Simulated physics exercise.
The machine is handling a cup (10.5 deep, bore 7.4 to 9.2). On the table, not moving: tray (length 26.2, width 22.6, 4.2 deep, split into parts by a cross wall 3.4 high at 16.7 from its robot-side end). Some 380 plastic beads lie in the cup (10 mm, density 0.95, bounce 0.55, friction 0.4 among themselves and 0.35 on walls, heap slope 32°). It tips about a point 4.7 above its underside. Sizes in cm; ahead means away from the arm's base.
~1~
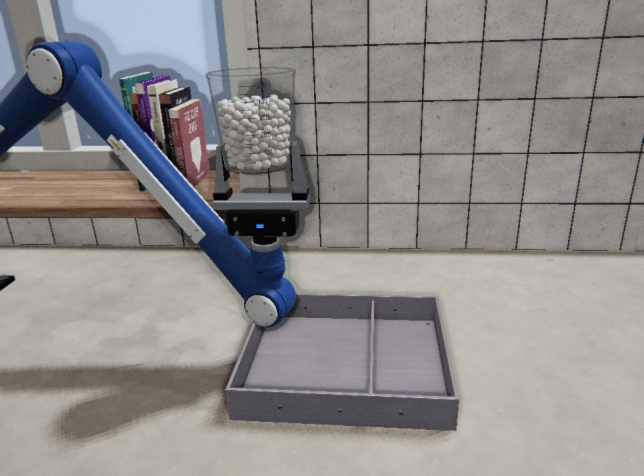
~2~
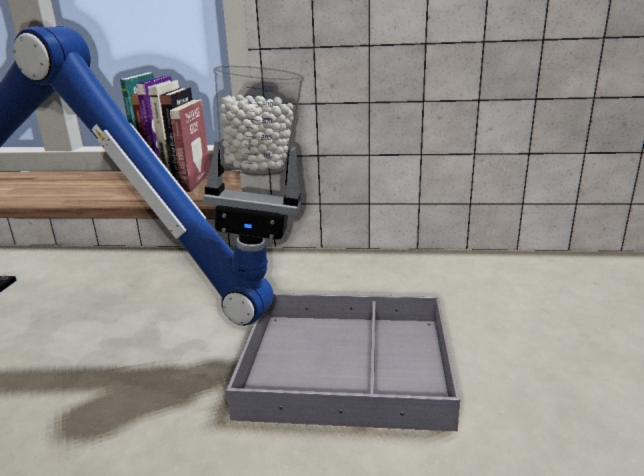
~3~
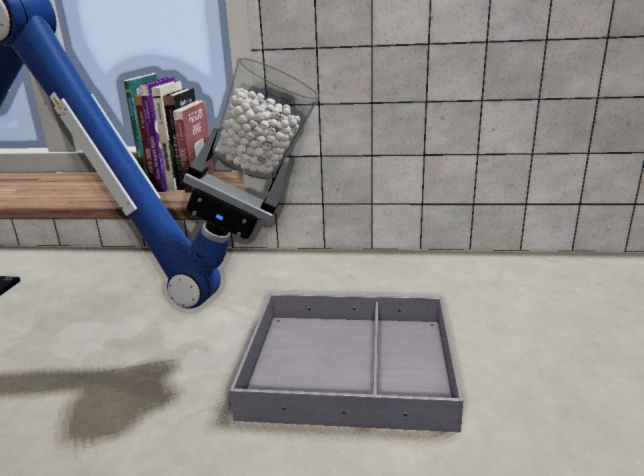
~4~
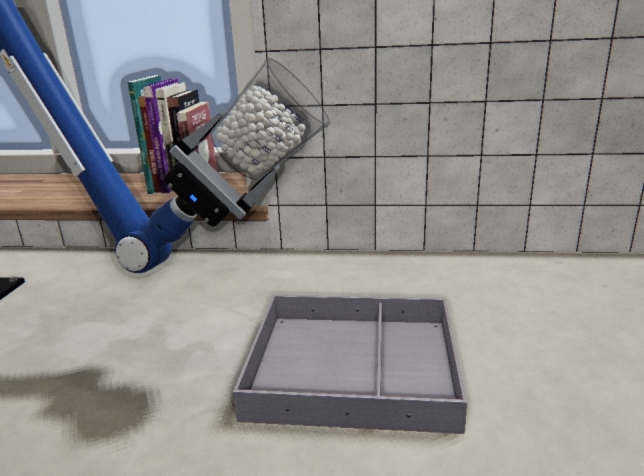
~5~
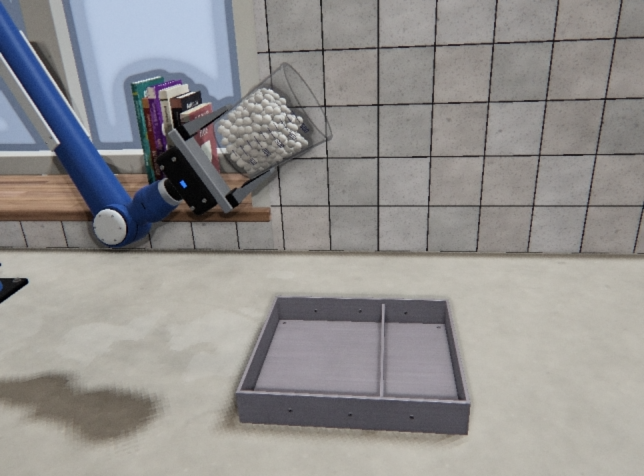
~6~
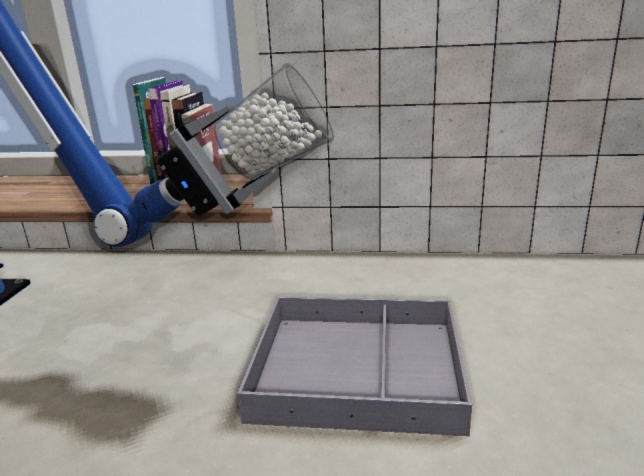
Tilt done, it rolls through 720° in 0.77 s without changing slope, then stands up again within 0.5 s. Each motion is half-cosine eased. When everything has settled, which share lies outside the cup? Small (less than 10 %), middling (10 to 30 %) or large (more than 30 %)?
A small share, less than 10 %, ends outside the cup.
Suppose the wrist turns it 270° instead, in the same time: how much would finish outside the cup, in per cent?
Then about 0 per cent.
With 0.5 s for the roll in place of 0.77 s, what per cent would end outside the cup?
It would be near 5 per cent.
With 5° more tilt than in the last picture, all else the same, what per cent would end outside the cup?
It would be near 5 per cent.
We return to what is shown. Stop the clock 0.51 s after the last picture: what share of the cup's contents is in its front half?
Some 45 per cent.
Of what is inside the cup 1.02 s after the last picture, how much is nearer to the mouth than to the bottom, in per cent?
Some 35 per cent.
Then, 0.51 s on, tipped 60°, highest piece 39 above the table; 383 in the cup, 1 in flight or on a rim.
Then, 1.02 s on, tipped 31°, highest piece 36 above the table; 382 in the cup, 1 on the table or floor, 1 in flight or on a rim.
Then, 1.47 s on, upright, highest piece 38 above the table; 382 in the cup, 1 in the far-side part, 1 on the table or floor.
Then, 2.17 s on, upright, highest piece 38 above the table; 382 in the cup, 1 in the far-side part, 1 on the table or floor.
In the end, 382 in the cup, 1 in the far-side part, 1 on the table or floor. That is 1 % outside the cup.
